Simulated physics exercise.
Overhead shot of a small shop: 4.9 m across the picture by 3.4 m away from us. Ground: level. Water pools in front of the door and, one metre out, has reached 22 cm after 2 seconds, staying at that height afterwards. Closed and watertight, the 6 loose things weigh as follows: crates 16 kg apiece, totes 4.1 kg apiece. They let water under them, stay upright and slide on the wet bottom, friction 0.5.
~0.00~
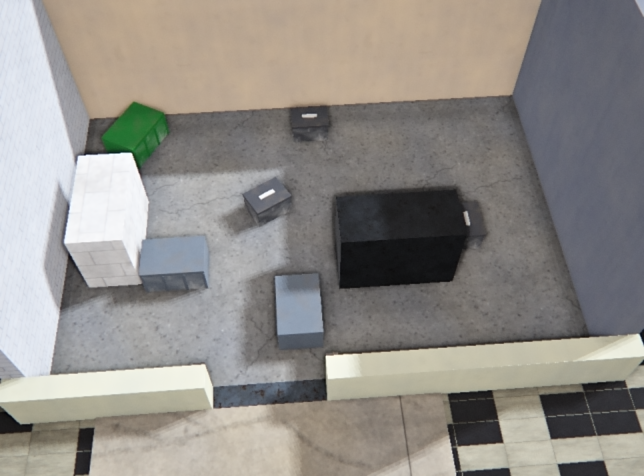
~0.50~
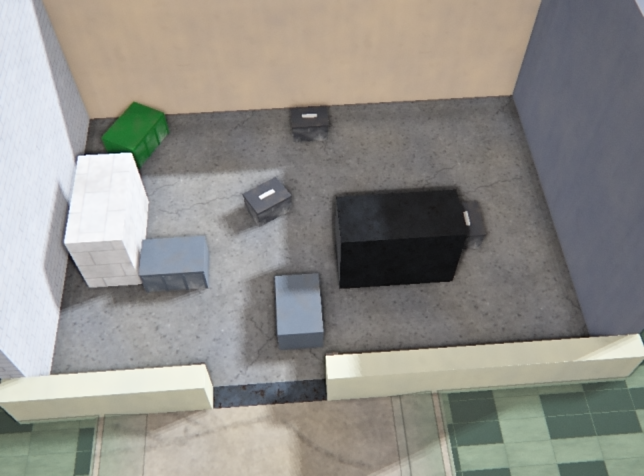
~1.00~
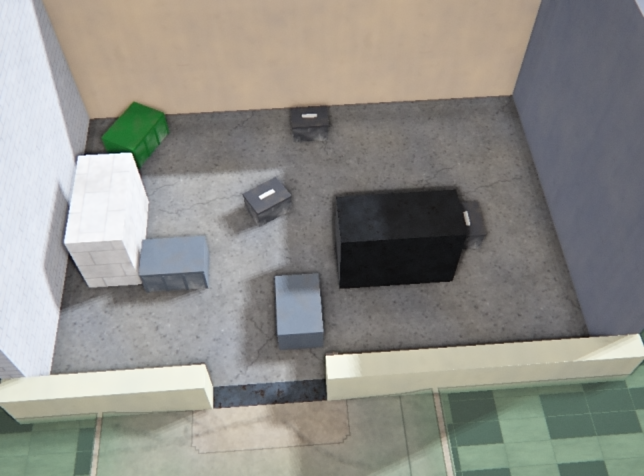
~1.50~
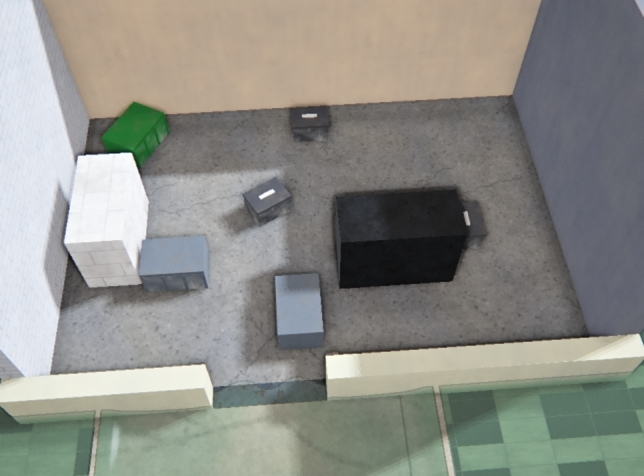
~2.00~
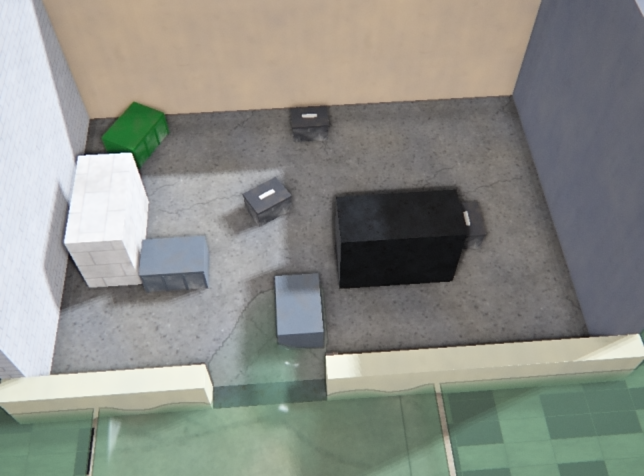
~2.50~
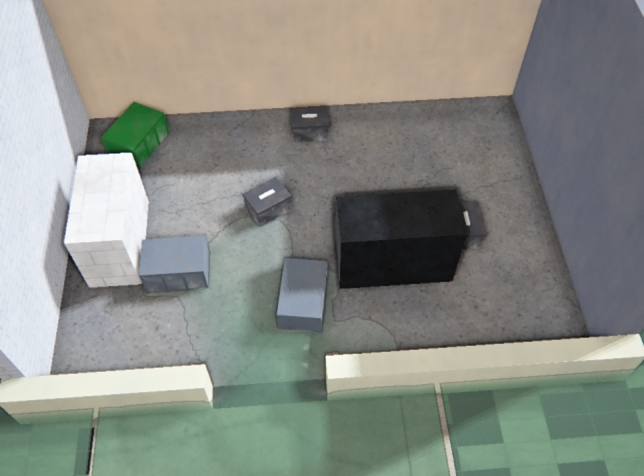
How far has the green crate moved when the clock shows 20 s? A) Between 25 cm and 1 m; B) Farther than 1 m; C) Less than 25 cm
The answer is A.
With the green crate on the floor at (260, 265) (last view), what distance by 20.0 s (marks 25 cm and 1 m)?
Here it heads a good way off.
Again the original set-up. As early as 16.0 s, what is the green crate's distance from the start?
Displacement near 60 cm.
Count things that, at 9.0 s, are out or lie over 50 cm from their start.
By my tally, 5.
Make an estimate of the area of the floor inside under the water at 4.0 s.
The covered patch comes to about 9.5 m2.
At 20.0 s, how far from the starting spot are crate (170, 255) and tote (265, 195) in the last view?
Net displacement, in order: 100 cm; 250 cm.
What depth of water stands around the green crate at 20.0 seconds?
I'd say around 19 cm.
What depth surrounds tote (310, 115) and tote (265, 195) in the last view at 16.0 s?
Depths: Near 10 cm, then near 15 cm.
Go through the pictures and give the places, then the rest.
The first frame shows the green crate at (133, 125), on the bottom; water covers 0.0 m2; 0 of 6 have shifted.
The second frame shows the green crate at (133, 125) rests on the ground; 0.0 m2 under water; 0 of 6 have shifted.
The third frame shows the green crate at (133, 125), on the bottom; water covers 0.0 m2; 0 of 6 have shifted.
The fourth frame shows the green crate at (133, 125) rests on the ground; 0.0 m2 under water; 0 of 6 have shifted.
The fifth frame shows the green crate at (133, 125) rests on the ground; water covers 0.5 m2; 0 of 6 have shifted.
The sixth frame shows the green crate at (133, 125), on the bottom; 1.8 m2 under water; 1 of 6 have shifted.
After 4.0 s the green crate is near (133, 125), 0.0 m from its start, aground; 0 afloat.
After 9.0 s the green crate is near (90, 160), 0.6 m from its start, afloat; 5 afloat.
After 16.0 s the green crate is near (89, 158), 0.6 m from its start, afloat; 6 afloat.
After 20.0 s the green crate is near (88, 155), 0.6 m from its start, afloat; 6 afloat.
